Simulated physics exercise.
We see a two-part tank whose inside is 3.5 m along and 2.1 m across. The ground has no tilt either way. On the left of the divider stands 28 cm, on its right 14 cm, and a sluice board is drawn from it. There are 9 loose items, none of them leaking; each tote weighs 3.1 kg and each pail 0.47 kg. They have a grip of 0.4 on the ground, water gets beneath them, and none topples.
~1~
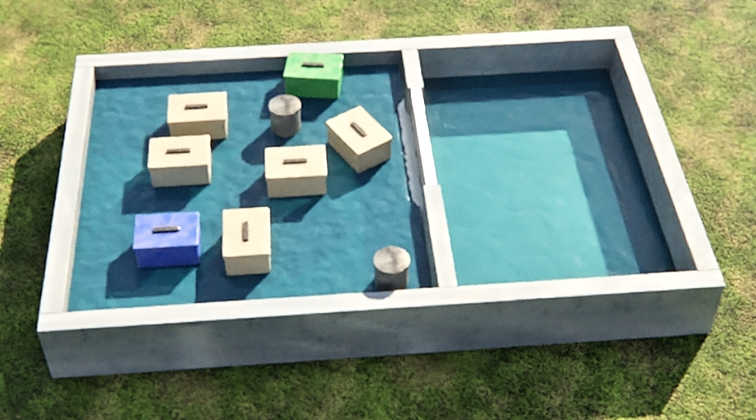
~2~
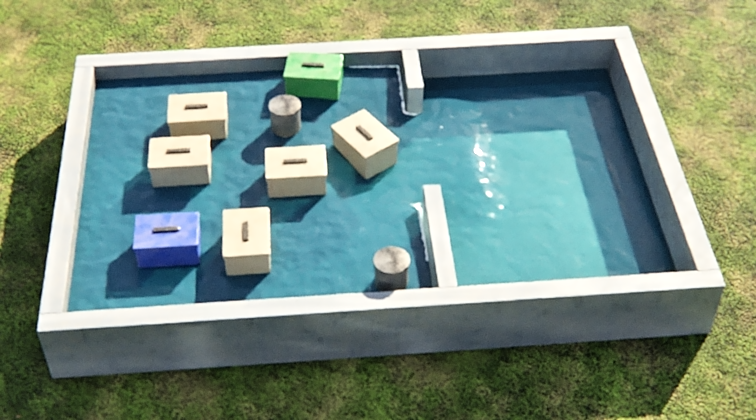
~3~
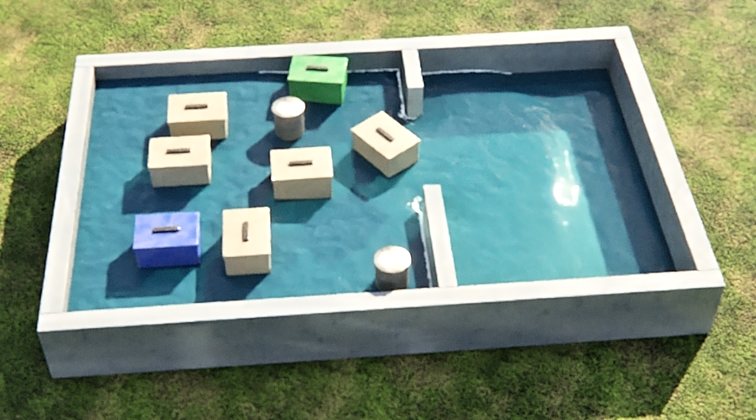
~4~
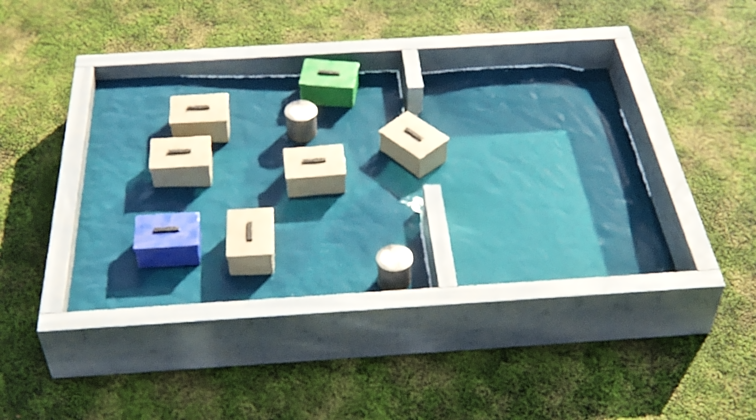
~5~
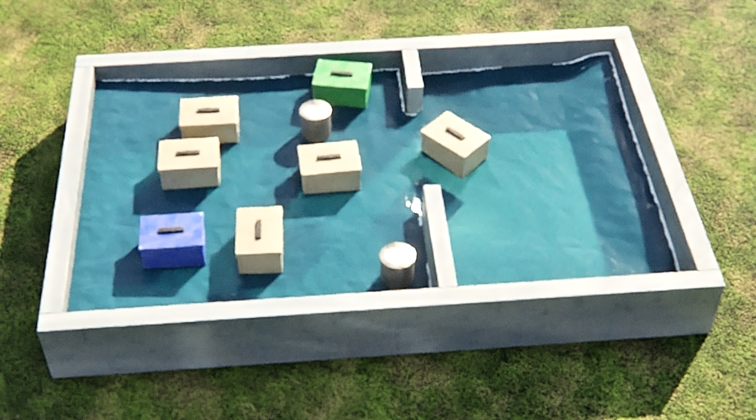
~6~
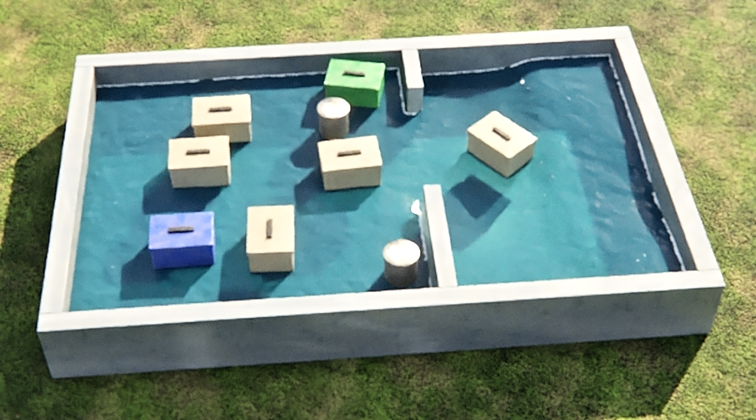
Concrete tank's divider opening in the middle, water rushing into the right side and floating boxes drifting right, one passing through the gap.
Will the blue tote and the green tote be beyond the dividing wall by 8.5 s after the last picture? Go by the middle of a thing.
Okay, so the blue tote never gets across, and as for the green tote, it never gets across.
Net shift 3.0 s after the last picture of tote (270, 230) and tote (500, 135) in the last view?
30 cm, 140 cm.
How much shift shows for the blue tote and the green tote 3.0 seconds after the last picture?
About 10 and 40 cm.
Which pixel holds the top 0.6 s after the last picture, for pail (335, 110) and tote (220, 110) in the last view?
Approx. (375, 111); approx. (246, 109).
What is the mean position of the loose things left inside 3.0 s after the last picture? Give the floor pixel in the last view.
The average lands around (373, 218).
Then, 0.6 s after the last picture the blue tote is near (201, 231), 0.2 m from its start, afloat; the green tote is near (377, 83), 0.4 m from its start, afloat; 1 of 9 are over the mark; 9 afloat.
Then, 3.0 s after the last picture the blue tote is near (190, 231), 0.1 m from its start, afloat; the green tote is near (293, 105), 0.4 m from its start, afloat; 3 of 9 are over the mark; 9 afloat.
Then, 5.5 s after the last picture the blue tote is near (214, 244), 0.3 m from its start, afloat; the green tote is near (277, 81), 0.3 m from its start, afloat; 3 of 9 are over the mark; 9 afloat.
Then, 8.5 s after the last picture the blue tote is near (252, 263), 0.5 m from its start, afloat; the green tote is near (252, 119), 0.6 m from its start, afloat; 3 of 9 are over the mark; 9 afloat.
